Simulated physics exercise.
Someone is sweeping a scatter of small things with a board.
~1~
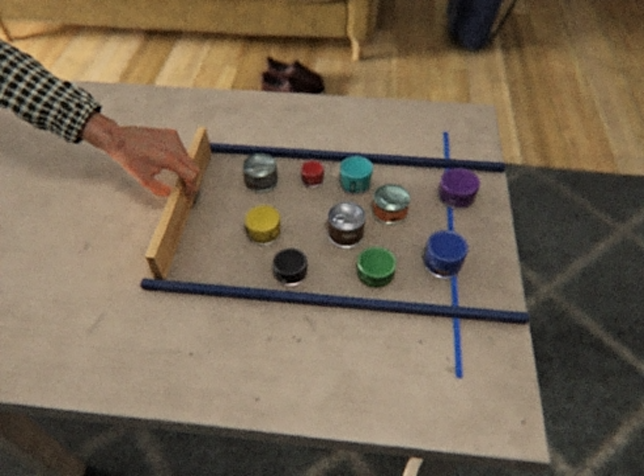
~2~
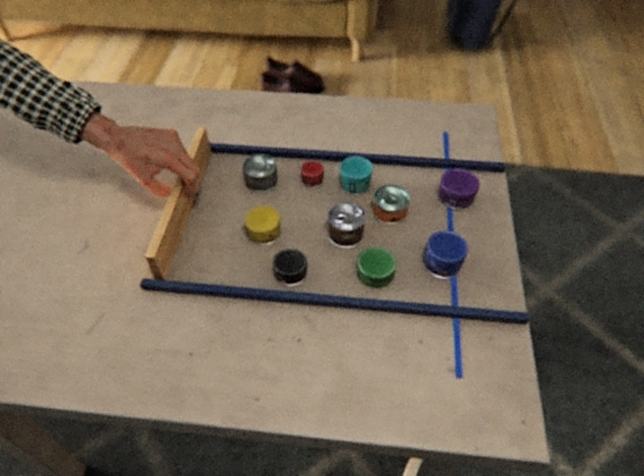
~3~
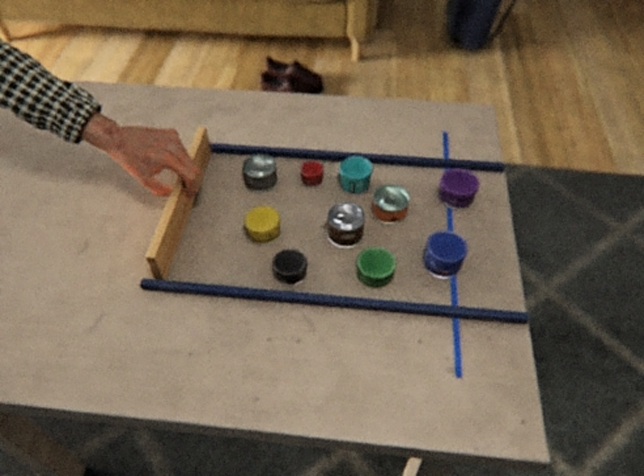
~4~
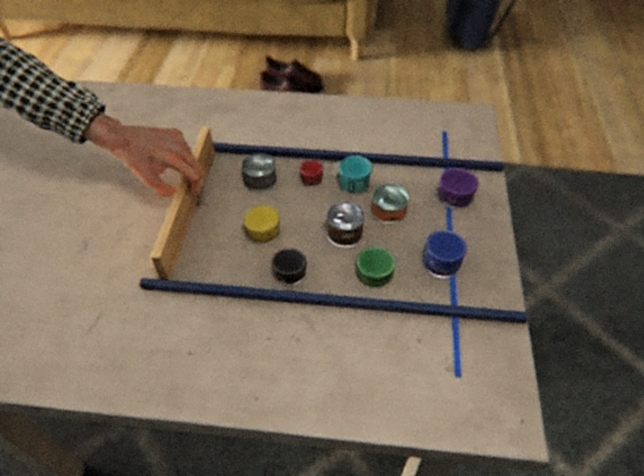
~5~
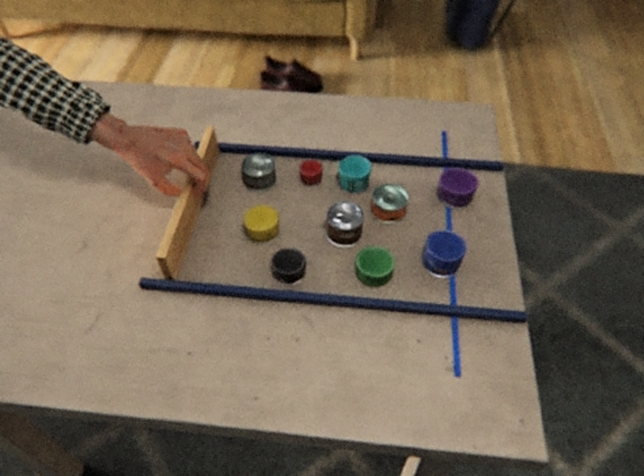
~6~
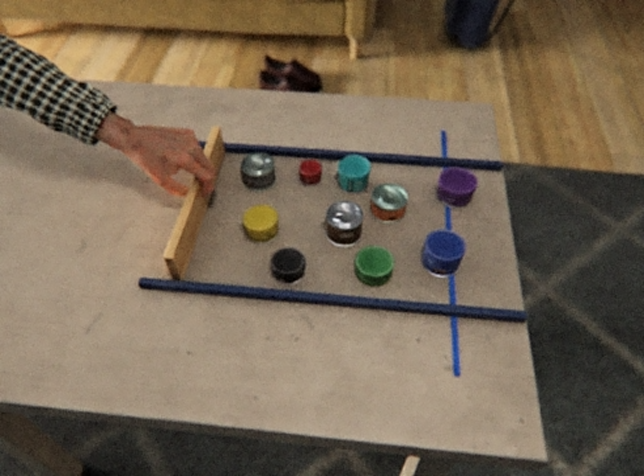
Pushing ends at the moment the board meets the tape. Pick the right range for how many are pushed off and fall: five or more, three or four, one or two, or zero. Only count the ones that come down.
The right range is one or two.
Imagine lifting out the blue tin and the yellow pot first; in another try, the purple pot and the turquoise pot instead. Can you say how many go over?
Fallen: 0 in the first try, 1 in the other.
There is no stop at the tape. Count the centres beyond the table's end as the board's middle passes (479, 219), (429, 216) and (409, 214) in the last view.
Counts: 5, 0, 0.
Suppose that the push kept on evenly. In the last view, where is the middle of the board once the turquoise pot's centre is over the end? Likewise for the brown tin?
Roughly at (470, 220) and roughly at (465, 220).
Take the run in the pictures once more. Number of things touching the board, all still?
So the total is 5.
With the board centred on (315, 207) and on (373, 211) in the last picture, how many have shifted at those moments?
The count reaches 6 first and 9 second.
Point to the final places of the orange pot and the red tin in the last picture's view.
The orange pot settles near (468, 215); as for the red tin, near (458, 171).
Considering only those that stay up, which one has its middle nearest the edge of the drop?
That would be the purple pot, which ends nearest.
A little later, none off yet; purple pot at rest near (456, 188); blue tin at rest near (443, 254); orange pot at rest near (389, 203).
Next, none off yet; purple pot at rest near (456, 188); blue tin moving near (448, 252); orange pot shifted a little near (406, 205).
When it is over, the number that fall off is one or two; down, blue tin.
